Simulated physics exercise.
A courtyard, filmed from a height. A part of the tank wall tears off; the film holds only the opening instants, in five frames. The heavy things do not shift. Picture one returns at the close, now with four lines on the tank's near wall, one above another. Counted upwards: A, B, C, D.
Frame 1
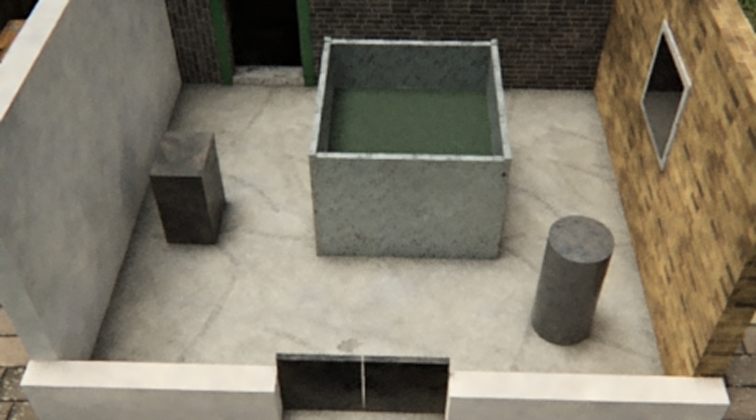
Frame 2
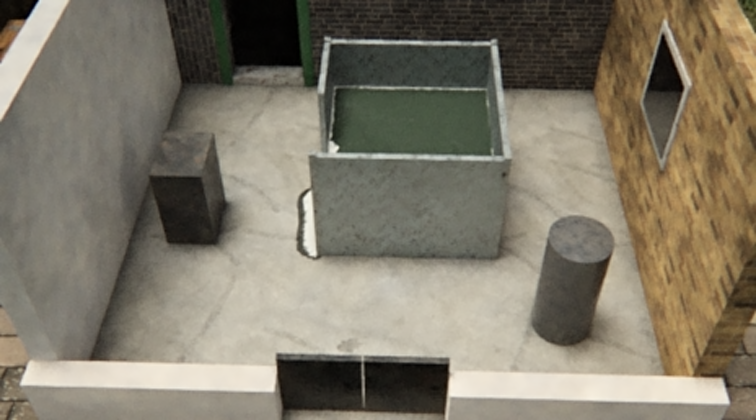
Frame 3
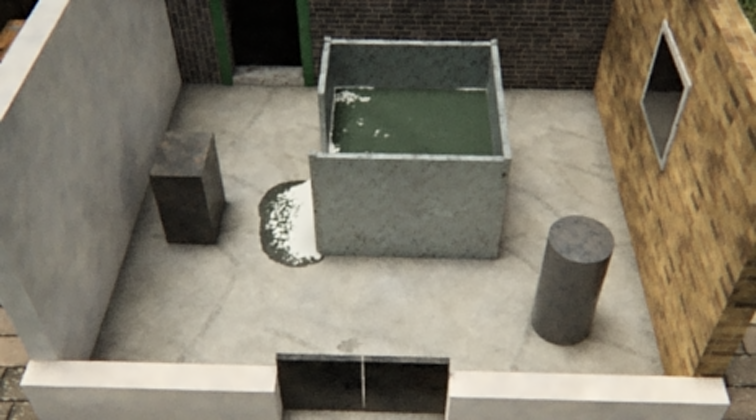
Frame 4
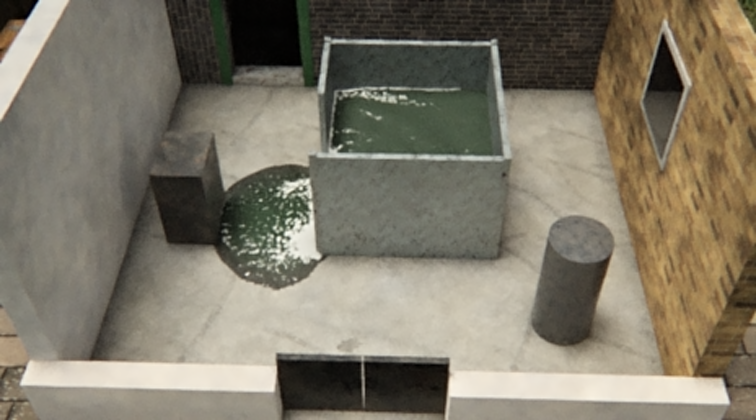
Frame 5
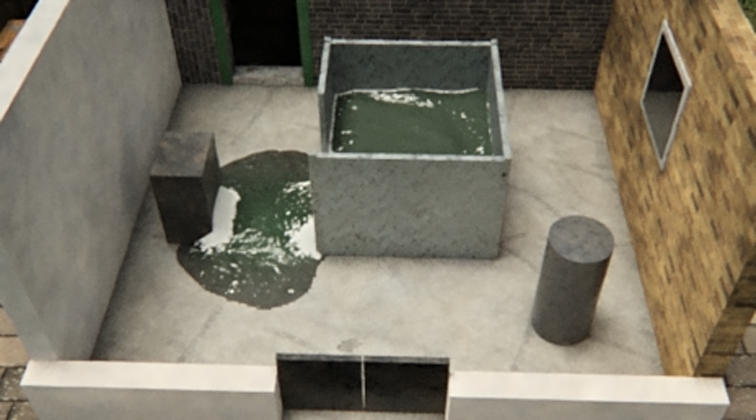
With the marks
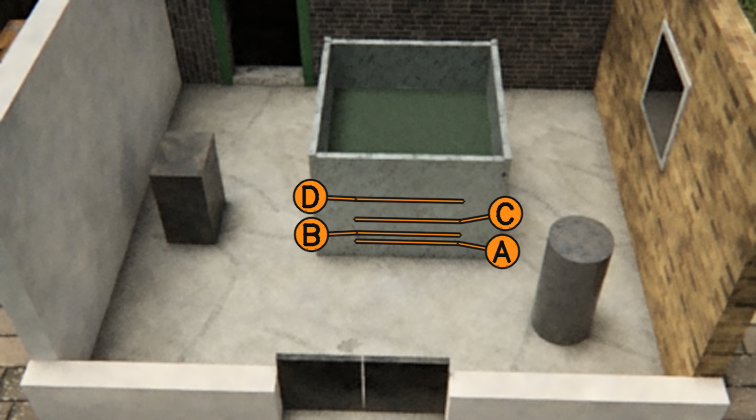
The footage shows, from above, a walled courtyard with a tank of dark green water, which pours out from the tank's left side, foaming white, and spreads across the pale floor, reaching and washing around a dark block.
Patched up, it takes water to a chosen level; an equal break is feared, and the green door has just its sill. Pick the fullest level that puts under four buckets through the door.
Choose C.
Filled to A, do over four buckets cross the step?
No, that is safe.
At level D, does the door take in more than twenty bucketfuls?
No, it does not.
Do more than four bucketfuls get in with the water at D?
Yes, it does.
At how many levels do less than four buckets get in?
Three of them.
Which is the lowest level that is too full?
That is level D.
In orange, A at (407, 242); B at (407, 233); C at (408, 220); D at (408, 200); from the bottom up A, B, C, D.
With A, nothing gets over.
With B, nothing gets over.
With C, a bucket or two gets in.
With D, about 10 bucketfuls get in.
